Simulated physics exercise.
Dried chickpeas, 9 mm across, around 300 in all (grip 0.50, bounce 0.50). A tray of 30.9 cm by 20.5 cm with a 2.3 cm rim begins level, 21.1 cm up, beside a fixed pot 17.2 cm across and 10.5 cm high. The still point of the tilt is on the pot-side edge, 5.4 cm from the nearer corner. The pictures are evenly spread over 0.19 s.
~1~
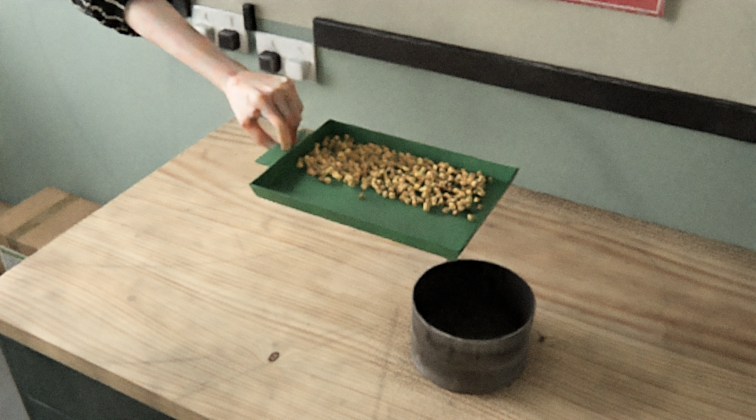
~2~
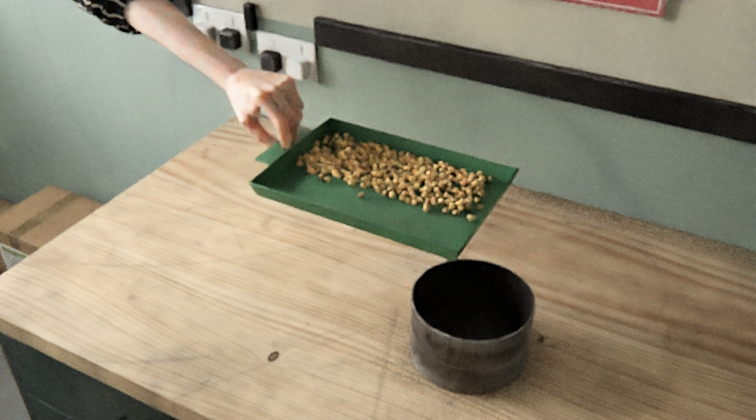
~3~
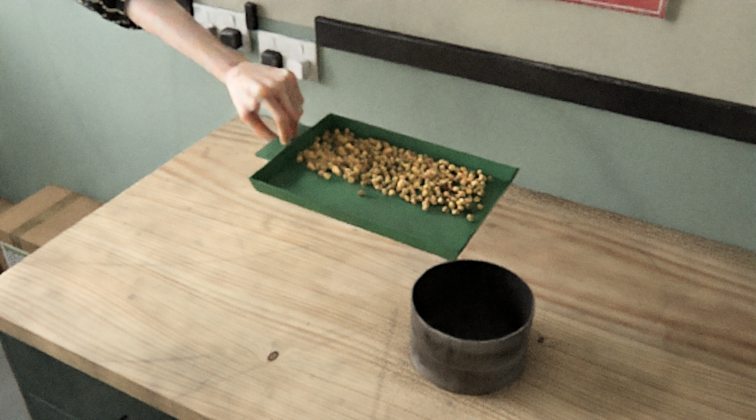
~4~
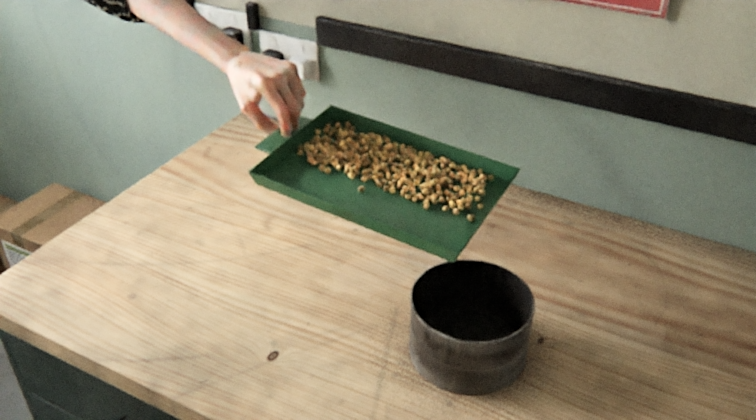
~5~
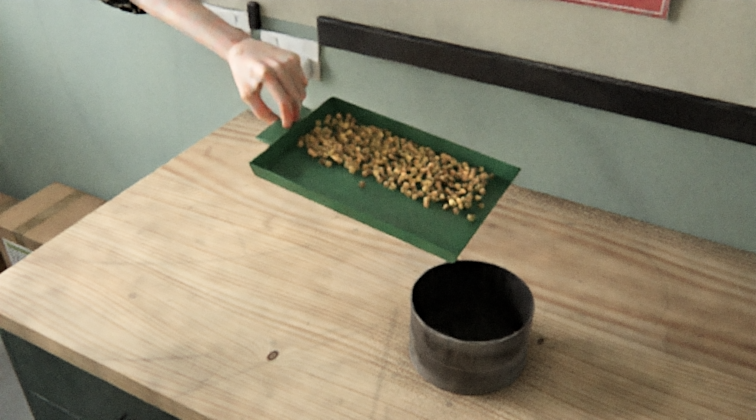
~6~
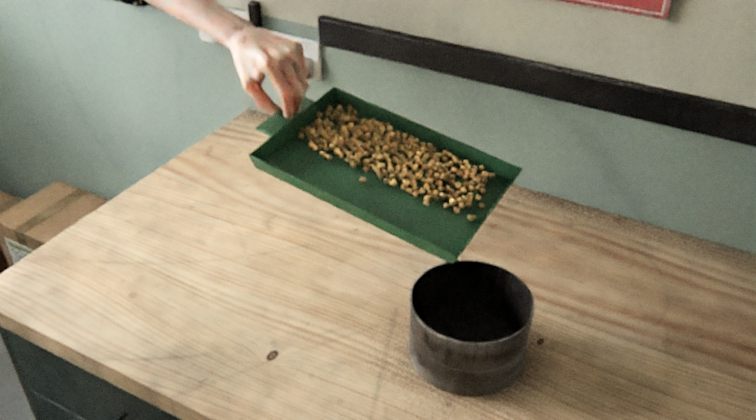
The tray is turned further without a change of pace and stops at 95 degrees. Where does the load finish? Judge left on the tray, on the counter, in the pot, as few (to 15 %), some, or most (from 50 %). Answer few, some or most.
Tray: Few, counter: Some, pot: Most.
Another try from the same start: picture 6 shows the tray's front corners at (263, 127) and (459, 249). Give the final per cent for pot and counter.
Pot 25, counter 75.
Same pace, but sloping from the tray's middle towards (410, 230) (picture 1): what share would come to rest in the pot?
About 60 per cent.
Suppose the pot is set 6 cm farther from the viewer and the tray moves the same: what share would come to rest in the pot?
In that case some 20 per cent.
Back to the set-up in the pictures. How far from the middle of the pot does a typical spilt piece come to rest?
Some 20 cm.
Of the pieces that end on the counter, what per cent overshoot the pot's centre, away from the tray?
About 100 per cent.
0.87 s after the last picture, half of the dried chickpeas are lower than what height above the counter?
Roughly 24 cm.
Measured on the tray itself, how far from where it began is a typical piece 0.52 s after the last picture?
Some 12 cm.
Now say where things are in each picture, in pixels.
Tray tilt 0 degrees, front corners at (256, 183) and (456, 246); middle of the pieces at (394, 172); pot at (474, 297), in the first picture.
Tray tilt 0 degrees, front corners at (255, 181) and (456, 246); middle of the pieces at (394, 171), in the second picture.
Tray tilt 2 degrees, front corners at (255, 177) and (456, 247); middle of the pieces at (394, 169), in the third picture.
Tray tilt 4 degrees, front corners at (255, 170) and (456, 248), lowest corner right front; middle of the pieces at (395, 165), in the fourth picture.
Tray tilt 7 degrees, front corners at (255, 162) and (456, 250), lowest corner right front; middle of the pieces at (395, 160), in the fifth picture.
Tray tilt 10 degrees, front corners at (256, 154) and (456, 251), lowest corner right front; middle of the pieces at (396, 155); pot at (472, 299), in the sixth picture.
Then, 0.52 s after the last picture, tilt 50 degrees; the tray holds 100 %, the pot 0 %.
Then, 0.87 s after the last picture, tilt 77 degrees; the tray holds 80 %, the pot 5 %.
Then, 1.31 s after the last picture, tilt 95 degrees; the tray holds 10 %, the pot 40 %.
In the end, tray 0 %, counter 40 %, pot 60 %.
